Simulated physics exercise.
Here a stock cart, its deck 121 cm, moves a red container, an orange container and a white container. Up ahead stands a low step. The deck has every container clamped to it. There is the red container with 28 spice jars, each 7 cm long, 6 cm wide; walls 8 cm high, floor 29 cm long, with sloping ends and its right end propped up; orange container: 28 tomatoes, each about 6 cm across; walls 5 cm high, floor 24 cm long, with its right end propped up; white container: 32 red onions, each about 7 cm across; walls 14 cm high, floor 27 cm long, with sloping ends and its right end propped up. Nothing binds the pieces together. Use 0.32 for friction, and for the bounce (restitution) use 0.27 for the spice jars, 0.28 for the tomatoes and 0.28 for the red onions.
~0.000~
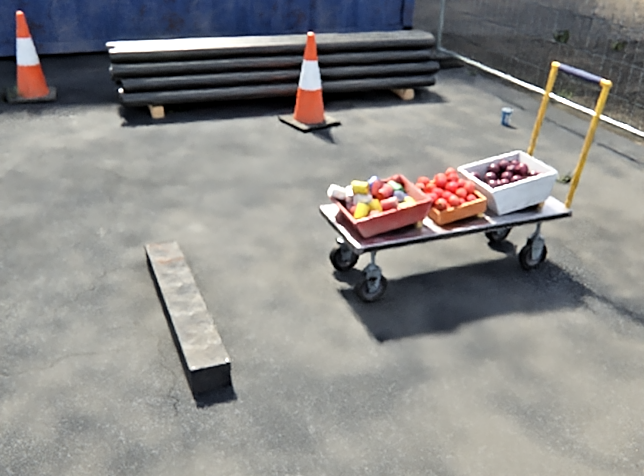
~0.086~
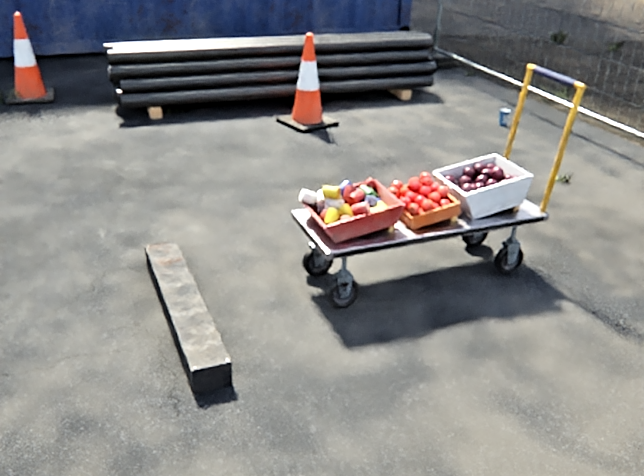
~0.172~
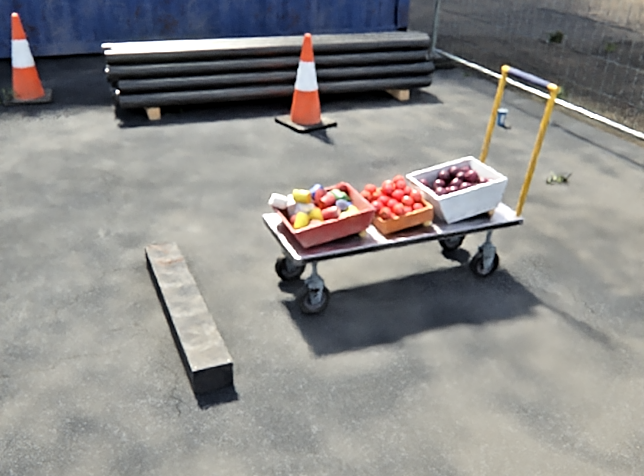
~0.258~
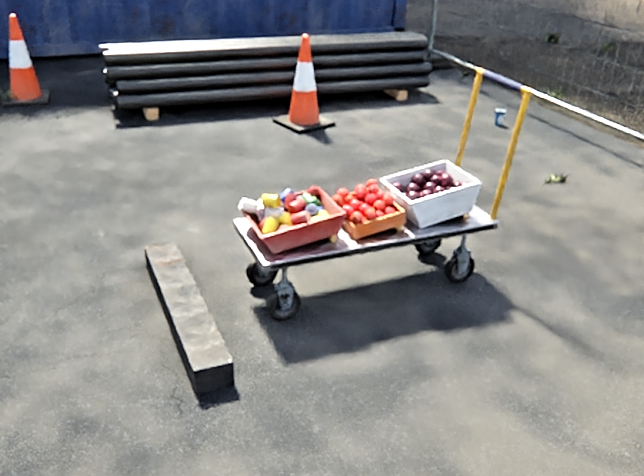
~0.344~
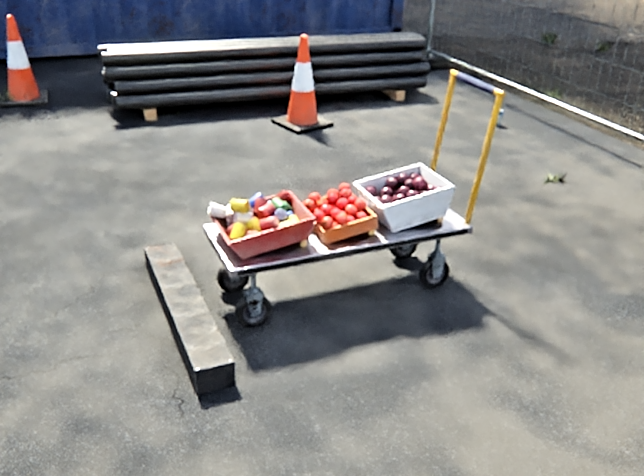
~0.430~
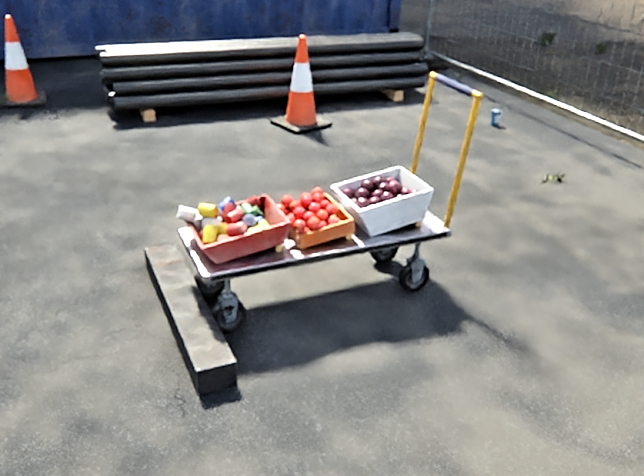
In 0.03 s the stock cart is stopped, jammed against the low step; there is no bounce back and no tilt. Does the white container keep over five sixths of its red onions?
Yes, it loses under a sixth.
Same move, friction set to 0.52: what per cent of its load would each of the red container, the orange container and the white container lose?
You'd see red container shed 20 percent, orange container shed 40 percent, and white container shed 0 percent.
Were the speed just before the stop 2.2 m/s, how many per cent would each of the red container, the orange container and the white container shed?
In that case the red container sheds 40 per cent of its load, the orange container 40 per cent, and the white container 10 per cent.
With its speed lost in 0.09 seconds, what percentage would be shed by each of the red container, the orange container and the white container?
You'd end up with red container at 30 %, orange container at 40 % and white container at 0 %.
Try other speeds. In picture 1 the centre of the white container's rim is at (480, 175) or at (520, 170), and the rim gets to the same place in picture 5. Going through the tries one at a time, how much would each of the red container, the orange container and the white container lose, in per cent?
Red container 20 and 30, orange container 40 and 50, white container 0 and 0 per cent.
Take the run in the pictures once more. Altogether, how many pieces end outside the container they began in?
Roughly 20 pieces.
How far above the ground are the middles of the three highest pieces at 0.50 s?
54 cm.
After 0.50 s, the red container is down by 3 of 28, the orange container is down by 6 of 28 and the white container has all 32.
After 0.62 s, the red container is down by 7 of 28, the orange container is down by 10 of 28 and the white container has all 32.
After 0.85 s, the red container is down by 8 of 28, the orange container is down by 11 of 28 and the white container has all 32.
Outcome (at 1.35 s), the red container is down by 8 of 28, the orange container is down by 11 of 28 and the white container has all 32. Asked share, 0 of 32, 0 per cent.
